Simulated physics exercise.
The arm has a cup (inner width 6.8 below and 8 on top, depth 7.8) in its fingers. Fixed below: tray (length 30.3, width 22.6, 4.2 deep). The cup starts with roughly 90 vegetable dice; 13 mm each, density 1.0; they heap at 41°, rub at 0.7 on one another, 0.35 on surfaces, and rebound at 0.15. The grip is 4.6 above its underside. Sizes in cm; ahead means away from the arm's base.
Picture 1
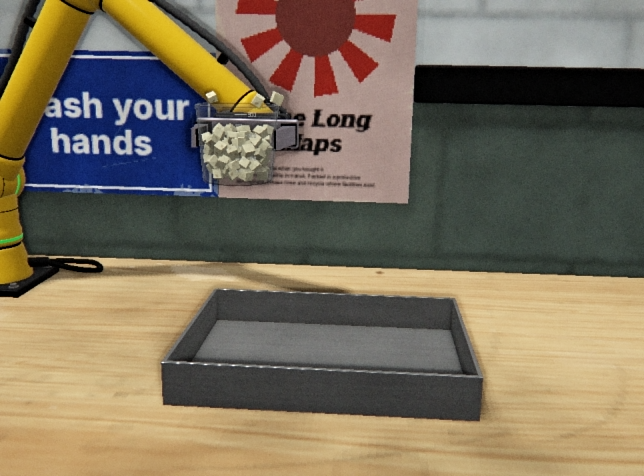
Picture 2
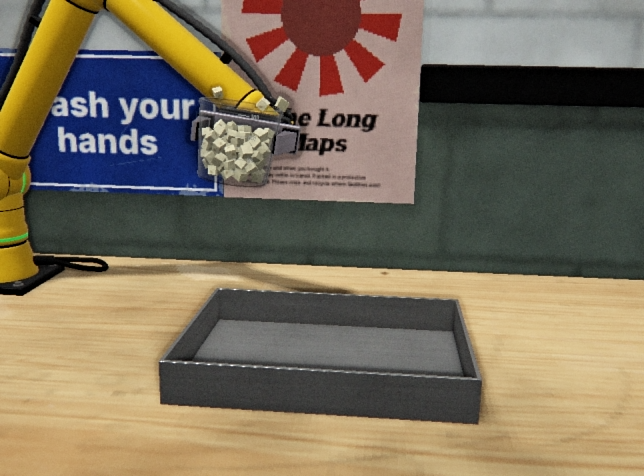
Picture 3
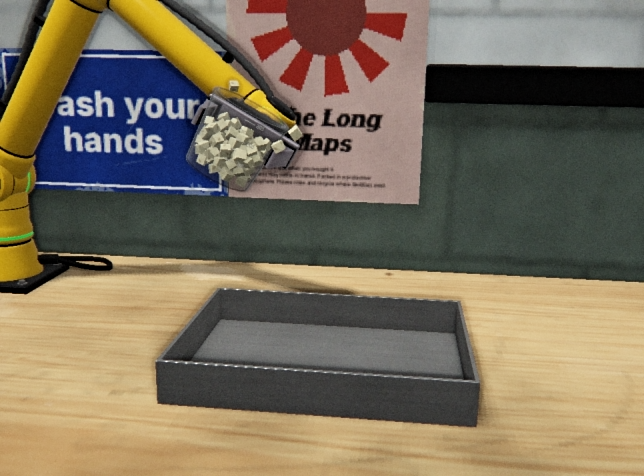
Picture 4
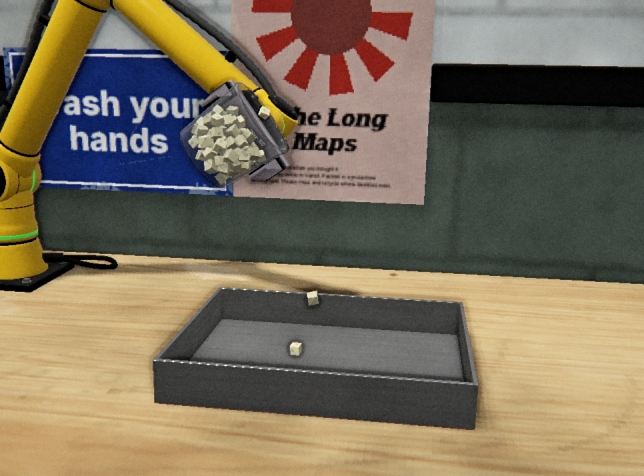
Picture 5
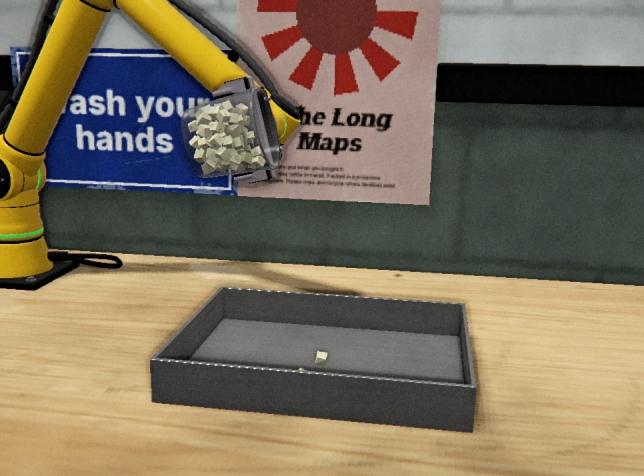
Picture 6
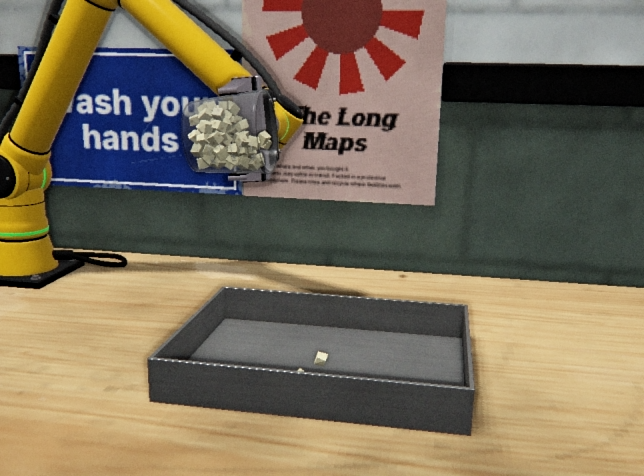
Above a wooden table with a gray tray, a yellow robot arm tipped a cup heaped with small pale cubes steeply forward, and a couple dropped into the tray while the rest stayed in the cup.
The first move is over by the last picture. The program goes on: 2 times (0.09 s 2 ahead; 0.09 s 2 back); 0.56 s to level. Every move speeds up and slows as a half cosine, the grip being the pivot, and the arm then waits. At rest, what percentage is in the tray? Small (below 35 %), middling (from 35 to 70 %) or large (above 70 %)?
A middling share, from 35 to 70 %, ends in the tray.
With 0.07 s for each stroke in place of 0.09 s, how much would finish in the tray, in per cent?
In that case some 55 per cent.
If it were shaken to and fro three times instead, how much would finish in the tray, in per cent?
Then about 55 per cent.
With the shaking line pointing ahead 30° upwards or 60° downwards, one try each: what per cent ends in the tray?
Some 55 and 10 per cent.
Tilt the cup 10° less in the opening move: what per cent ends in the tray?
Some 20 per cent.
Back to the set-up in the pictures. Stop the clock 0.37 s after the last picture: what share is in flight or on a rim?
About 16 per cent.
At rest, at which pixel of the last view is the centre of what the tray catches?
At about (315, 358).
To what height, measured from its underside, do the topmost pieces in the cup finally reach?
Some 6.0 cm.
Then, 0.37 s on, tilted 84° forward, highest piece 25 above the table; 54 in the cup, 22 in the tray, 14 in flight or on a rim.
Then, 0.74 s on, tilted 20° forward, highest piece 27 above the table; 49 in the cup, 41 in the tray.
Then, 1.12 s on, level, highest piece 27 above the table; 49 in the cup, 41 in the tray.
Then, 2.17 s on, level, highest piece 27 above the table; 49 in the cup, 41 in the tray.
In the end, 49 in the cup, 41 in the tray. That is 46 % in the tray.
